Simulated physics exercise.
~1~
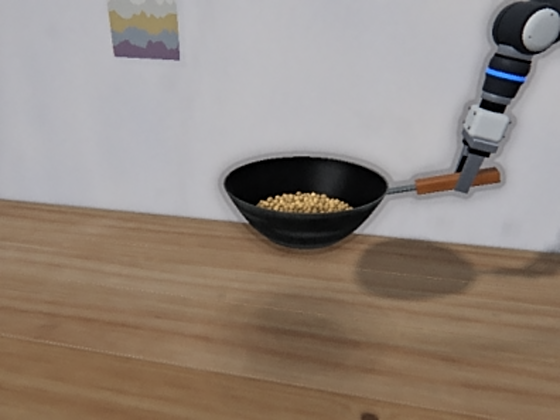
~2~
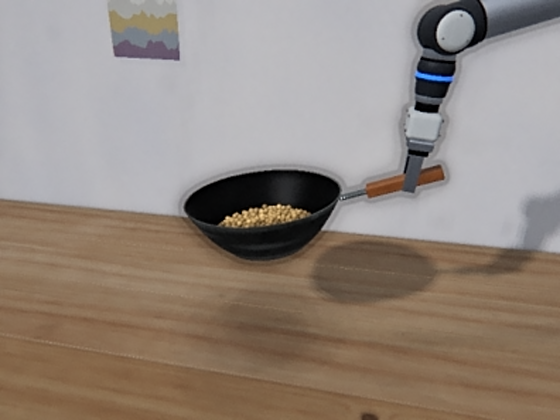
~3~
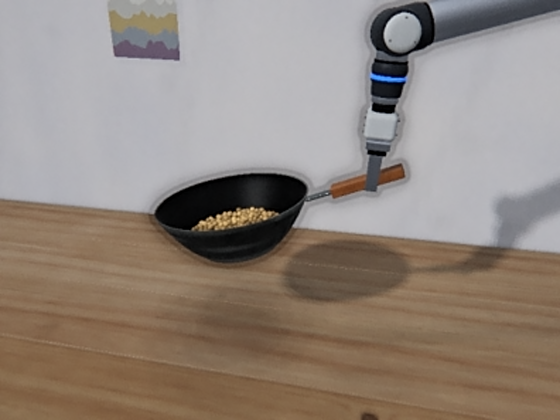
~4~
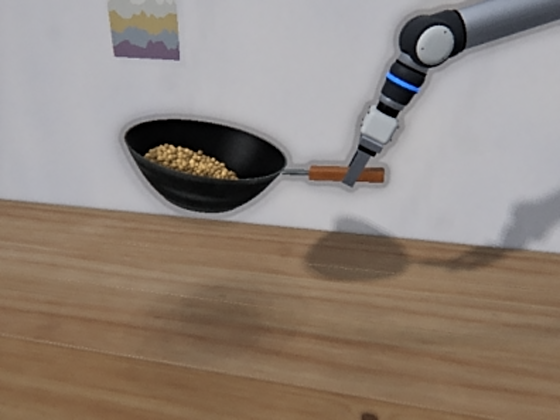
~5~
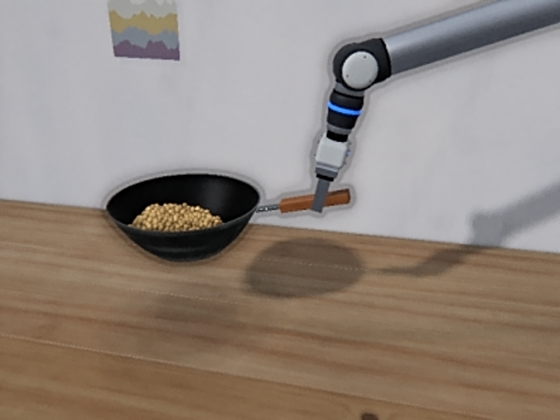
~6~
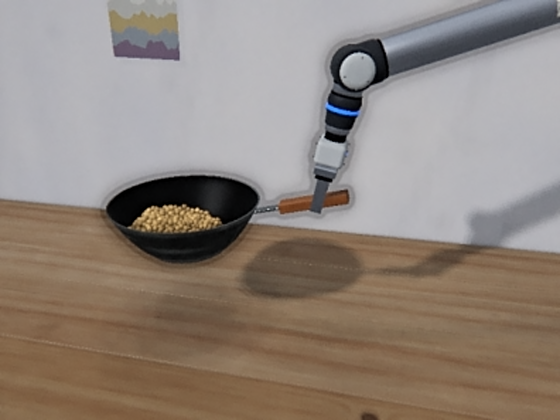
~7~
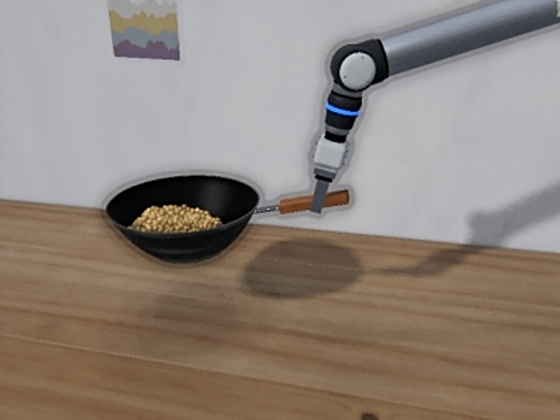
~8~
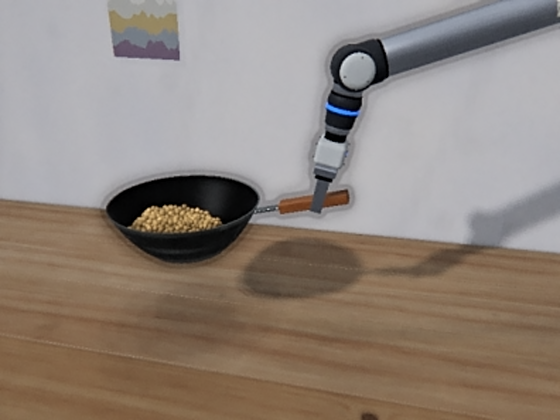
Robot arm carrying a black wok of chickpeas left, tilting and lifting it, then lowering it level and holding still above the table.
